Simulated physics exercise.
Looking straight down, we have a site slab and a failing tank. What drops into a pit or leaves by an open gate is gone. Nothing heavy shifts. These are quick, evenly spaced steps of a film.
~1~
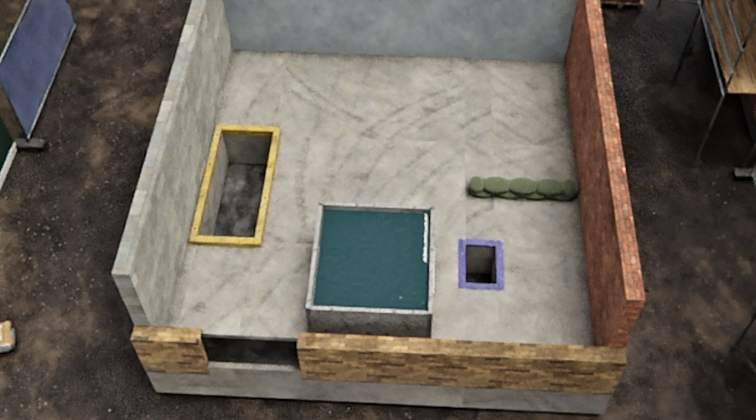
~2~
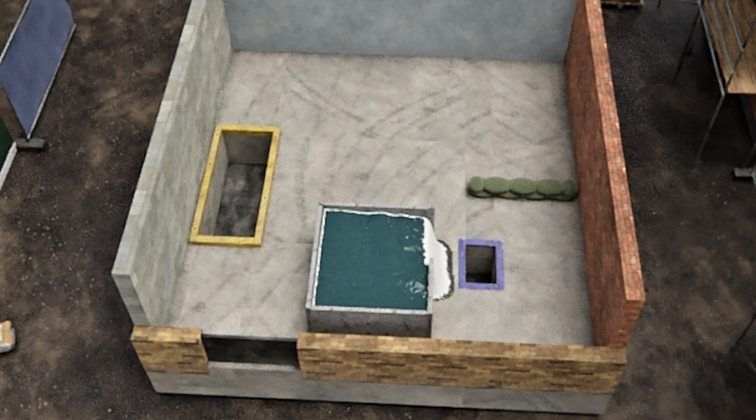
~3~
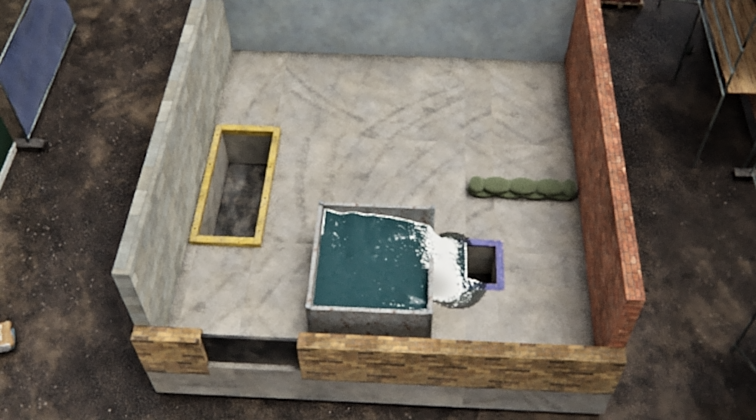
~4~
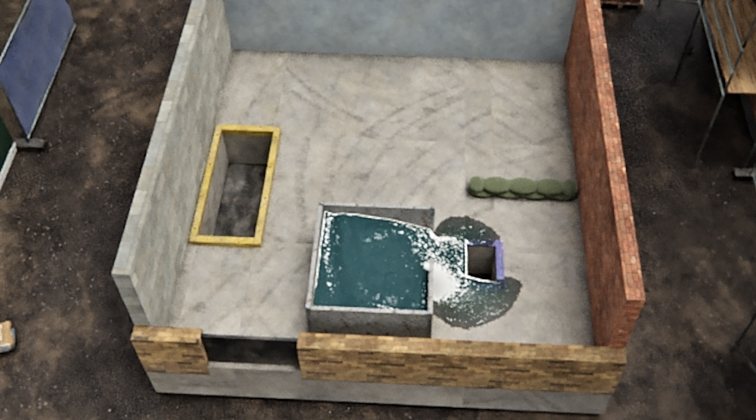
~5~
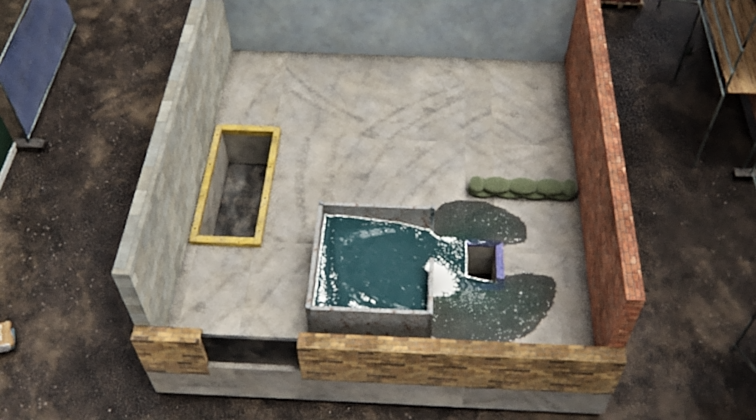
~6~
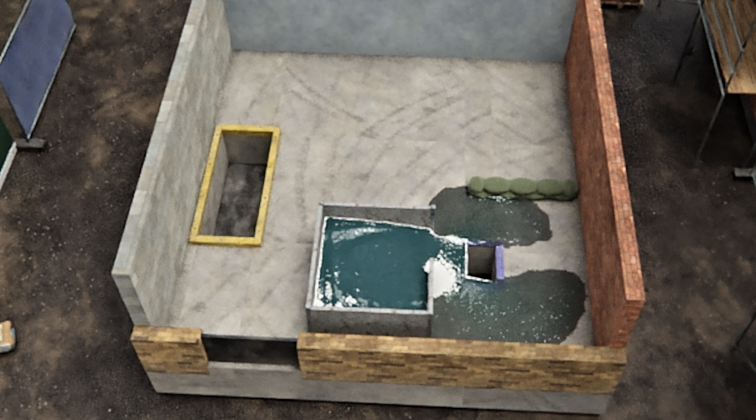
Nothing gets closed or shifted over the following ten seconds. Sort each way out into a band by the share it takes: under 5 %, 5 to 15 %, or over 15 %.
Shares: The gate takes under 5 %; the yellow pit takes under 5 %; the blue pit takes over 15 %.
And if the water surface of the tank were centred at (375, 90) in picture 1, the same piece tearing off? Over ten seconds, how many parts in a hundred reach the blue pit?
I'd put the blue pit near 2 per cent of the whole.
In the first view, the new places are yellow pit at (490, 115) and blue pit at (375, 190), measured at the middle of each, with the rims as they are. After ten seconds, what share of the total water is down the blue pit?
Result - blue pit: 8 %.
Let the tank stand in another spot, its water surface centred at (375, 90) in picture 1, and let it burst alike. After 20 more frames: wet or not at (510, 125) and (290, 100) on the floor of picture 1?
The first spot ends up waterlogged, while the second ends up bone-dry.
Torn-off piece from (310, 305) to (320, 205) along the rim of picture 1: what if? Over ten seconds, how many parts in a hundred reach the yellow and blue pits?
The yellow pit gets 30 per cent and the blue pit 0 per cent.
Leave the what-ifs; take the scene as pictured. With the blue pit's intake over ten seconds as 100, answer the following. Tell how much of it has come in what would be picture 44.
Share at that point: Roughly 85 %.
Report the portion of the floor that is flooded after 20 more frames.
Some 20 per cent.
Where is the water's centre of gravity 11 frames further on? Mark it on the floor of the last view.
At about (422, 288).
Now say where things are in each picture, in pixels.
In the first frame, the open tank at (373, 258) is whole and still.
In the second frame, the front is at (441, 295), out from the gap at (429, 255).
In the third frame, the front is at (483, 285), out from the gap at (429, 258).
In the fourth frame, the front is at (513, 292), out from the gap at (429, 259).
In the fifth frame, the front is at (548, 294), out from the gap at (429, 259).
In the sixth frame, the front is at (578, 295), out from the gap at (429, 259).
A moment on, water covers 15 % of the floor; the gate 0 %, the yellow pit 0 %, the blue pit 22 %.
Next, water covers 20 % of the floor; the gate 0 %, the yellow pit 0 %, the blue pit 33 %.
Then, water covers 20 % of the floor; the gate 0 %, the yellow pit 0 %, the blue pit 45 %.
Later, water covers 25 % of the floor; the gate 0 %, the yellow pit 0 %, the blue pit 59 %.
In the end, water covers 30 % of the floor; the gate 0 %, the yellow pit 0 %, the blue pit 71 %.
